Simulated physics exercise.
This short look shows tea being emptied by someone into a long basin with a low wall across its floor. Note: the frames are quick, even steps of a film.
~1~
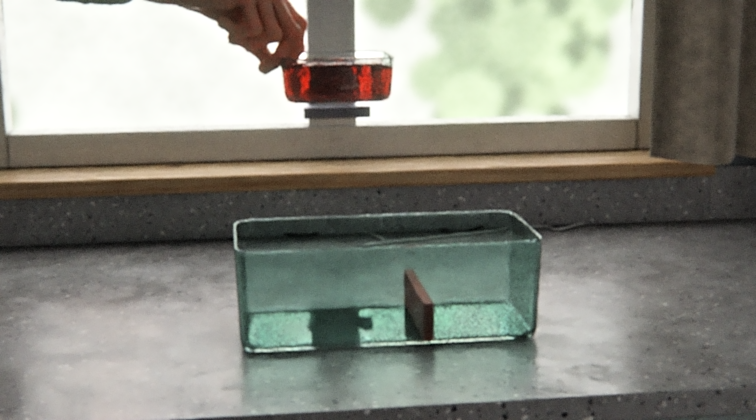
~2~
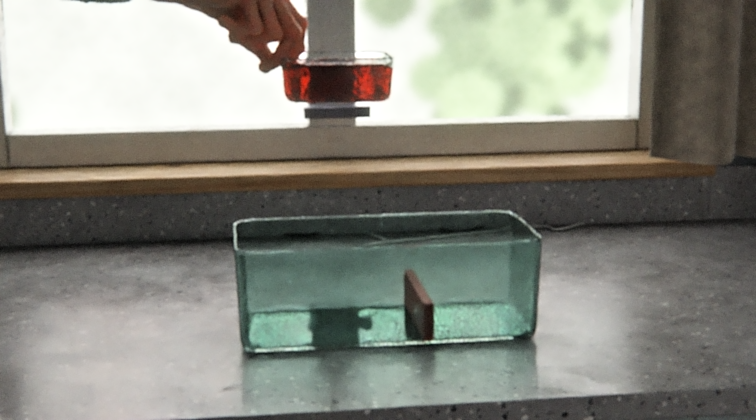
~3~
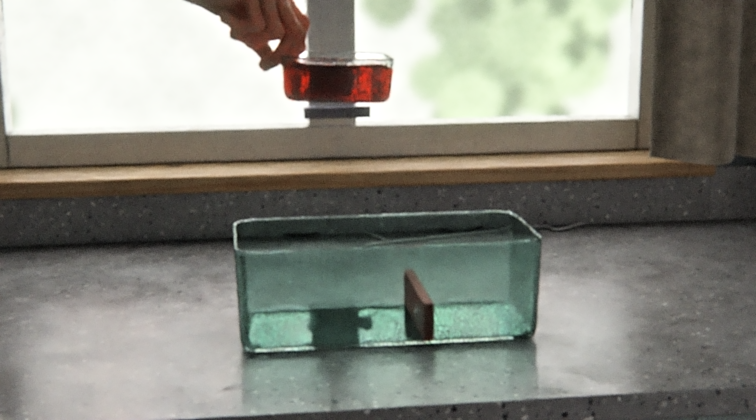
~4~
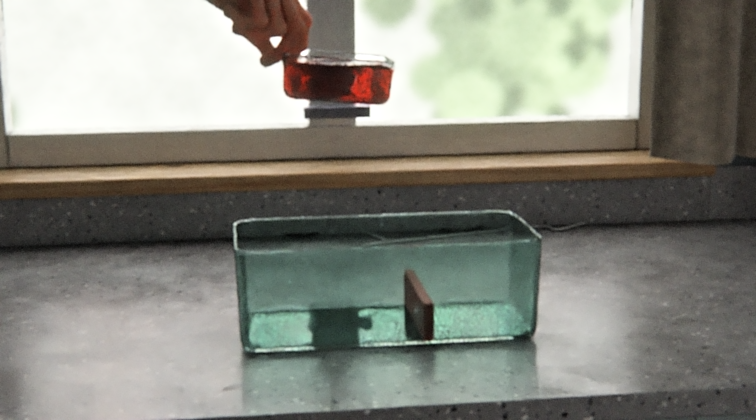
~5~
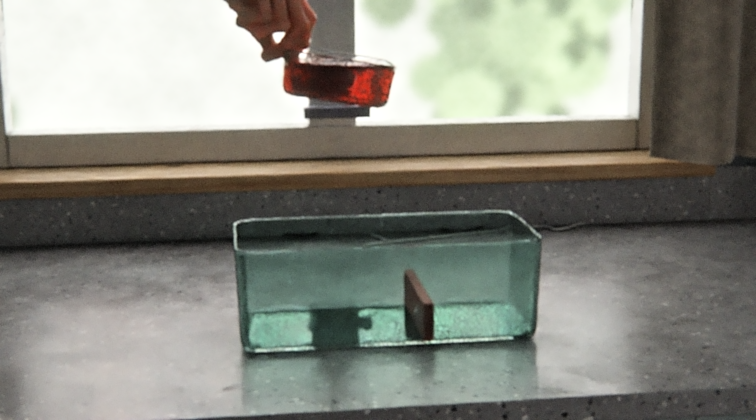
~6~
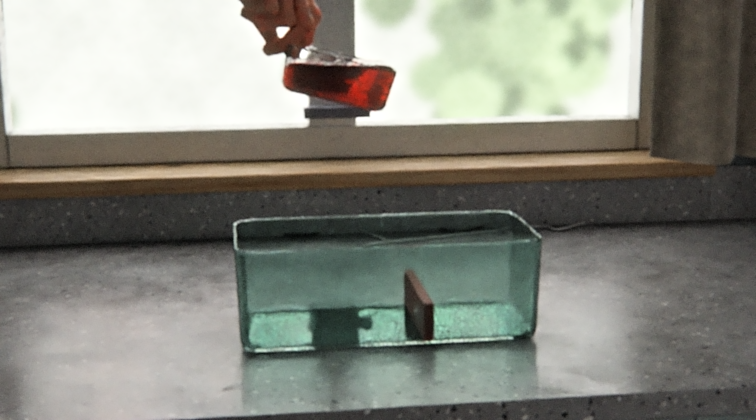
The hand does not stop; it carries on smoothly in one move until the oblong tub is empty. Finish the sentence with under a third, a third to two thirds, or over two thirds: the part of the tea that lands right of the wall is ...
It is over two thirds.
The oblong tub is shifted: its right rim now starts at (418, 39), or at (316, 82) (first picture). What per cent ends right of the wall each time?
Try one: 85 %; try two: 5 %.
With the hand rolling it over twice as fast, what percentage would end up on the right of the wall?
I'd estimate about 75 percent ends up there.
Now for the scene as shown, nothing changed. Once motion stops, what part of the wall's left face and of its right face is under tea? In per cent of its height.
Once still, it is 10 % on the left and 40 % on the right.
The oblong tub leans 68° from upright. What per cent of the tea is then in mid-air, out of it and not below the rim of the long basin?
Airborne fraction: Approx. 45 %.
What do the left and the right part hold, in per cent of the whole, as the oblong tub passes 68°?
0 percent or so left, 35 percent or so right.
A moment on, the oblong tub is tipped part way and 22 per cent is still to pour, 2 is left of the wall and 33 right of it.
Next, the oblong tub is tipped right over and 3 per cent is still to pour, 15 is left of the wall and 75 right of it.
Then the oblong tub is tipped right over and 0 per cent is still to pour, 23 is left of the wall and 75 right of it.
Later the oblong tub is tipped right over and 0 per cent is still to pour, 23 is left of the wall and 75 right of it.
At rest 23 per cent lies left of the wall, 75 right of it and 2 outside.
